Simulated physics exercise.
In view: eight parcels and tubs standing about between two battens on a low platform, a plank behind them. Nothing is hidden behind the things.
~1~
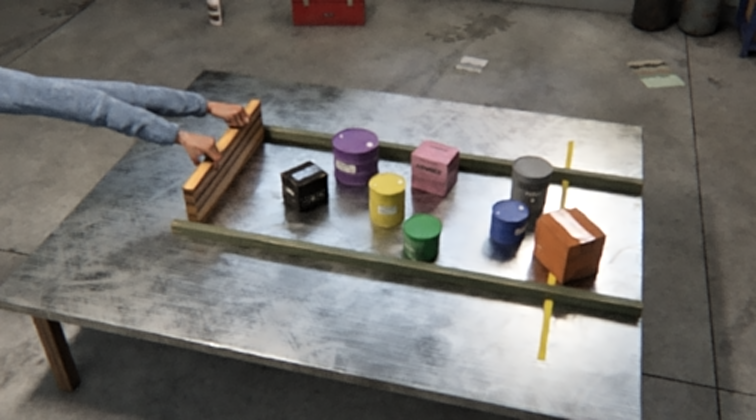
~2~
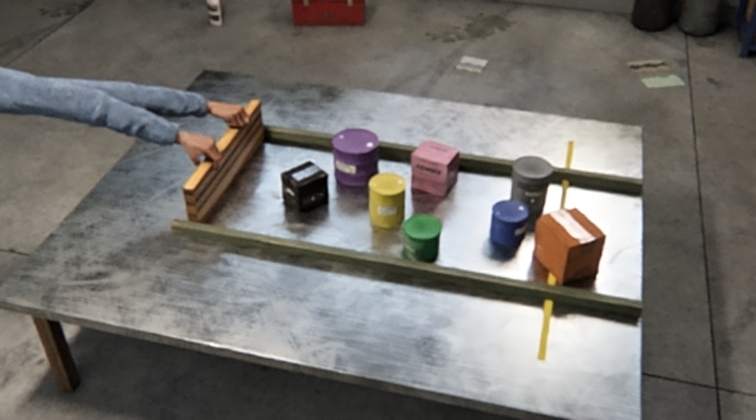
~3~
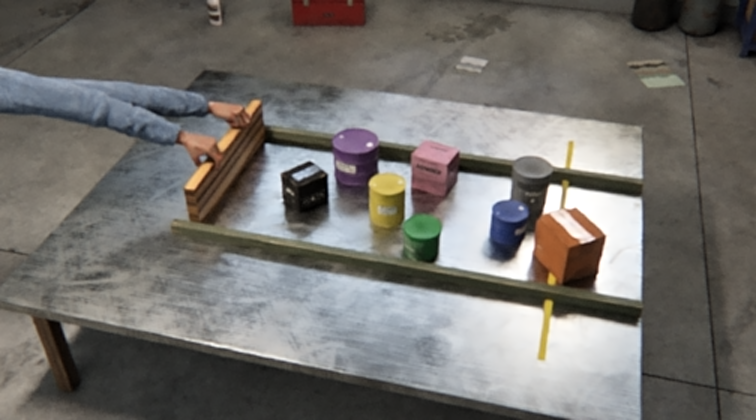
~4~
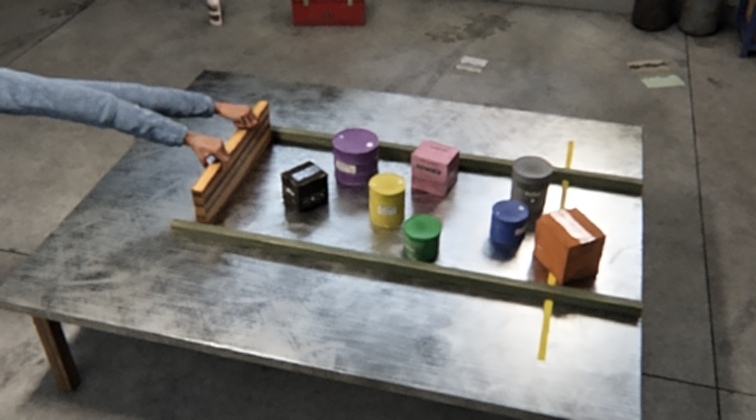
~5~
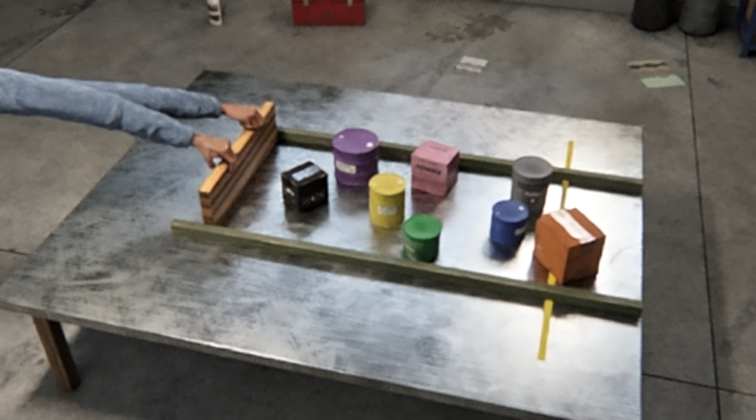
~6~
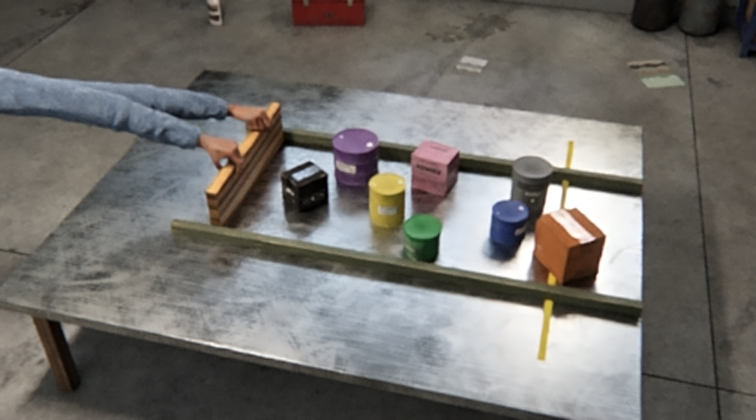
Two hands in blue sleeves, reaching in from the left, hold a wooden plank at first almost still, then slide it slowly a short way right between two green battens on a low metal-topped platform. Seen from above by a still camera, black, purple, yellow, pink and green containers stand nearest the plank. Grey, blue and orange ones stand unmoving farther right, by yellow tape.
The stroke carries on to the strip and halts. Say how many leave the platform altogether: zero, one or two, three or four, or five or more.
The number that fall off is one or two.
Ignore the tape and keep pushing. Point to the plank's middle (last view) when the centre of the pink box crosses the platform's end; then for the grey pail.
At (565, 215) for the pink box; at (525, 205) for the grey pail.
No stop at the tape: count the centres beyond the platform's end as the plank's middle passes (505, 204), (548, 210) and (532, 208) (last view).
The counts: 0, 1 and 1.
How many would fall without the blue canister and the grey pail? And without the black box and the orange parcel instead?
0 in the first case, 1 in the second.
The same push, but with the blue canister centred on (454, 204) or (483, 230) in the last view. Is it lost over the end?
In turn it survives; remains up.
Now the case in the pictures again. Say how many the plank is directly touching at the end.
The number is 3.
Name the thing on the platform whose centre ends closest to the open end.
The pink box ends nearest.
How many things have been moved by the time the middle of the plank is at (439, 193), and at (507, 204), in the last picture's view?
7 and 8.
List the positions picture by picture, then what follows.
Orange parcel (568, 244); grey pail (530, 184); blue canister (508, 222); plank (227, 160); tape (559, 232), in the first picture.
Grey pail (530, 184); plank (227, 160), in the second picture.
Blue canister (508, 222); black box (305, 186), in the third picture.
Orange parcel (568, 244); purple canister (356, 157), in the fourth picture.
Grey pail (530, 184); green pail (422, 238), in the fifth picture.
Orange parcel (568, 244); grey pail (530, 184); blue canister (508, 222); plank (248, 163); tape (559, 232), in the sixth picture.
Soon after, none off yet; orange parcel at rest near (568, 244); grey pail at rest near (530, 184); blue canister at rest near (508, 222).
At rest, the number that fall off is one or two; fallen, grey pail.
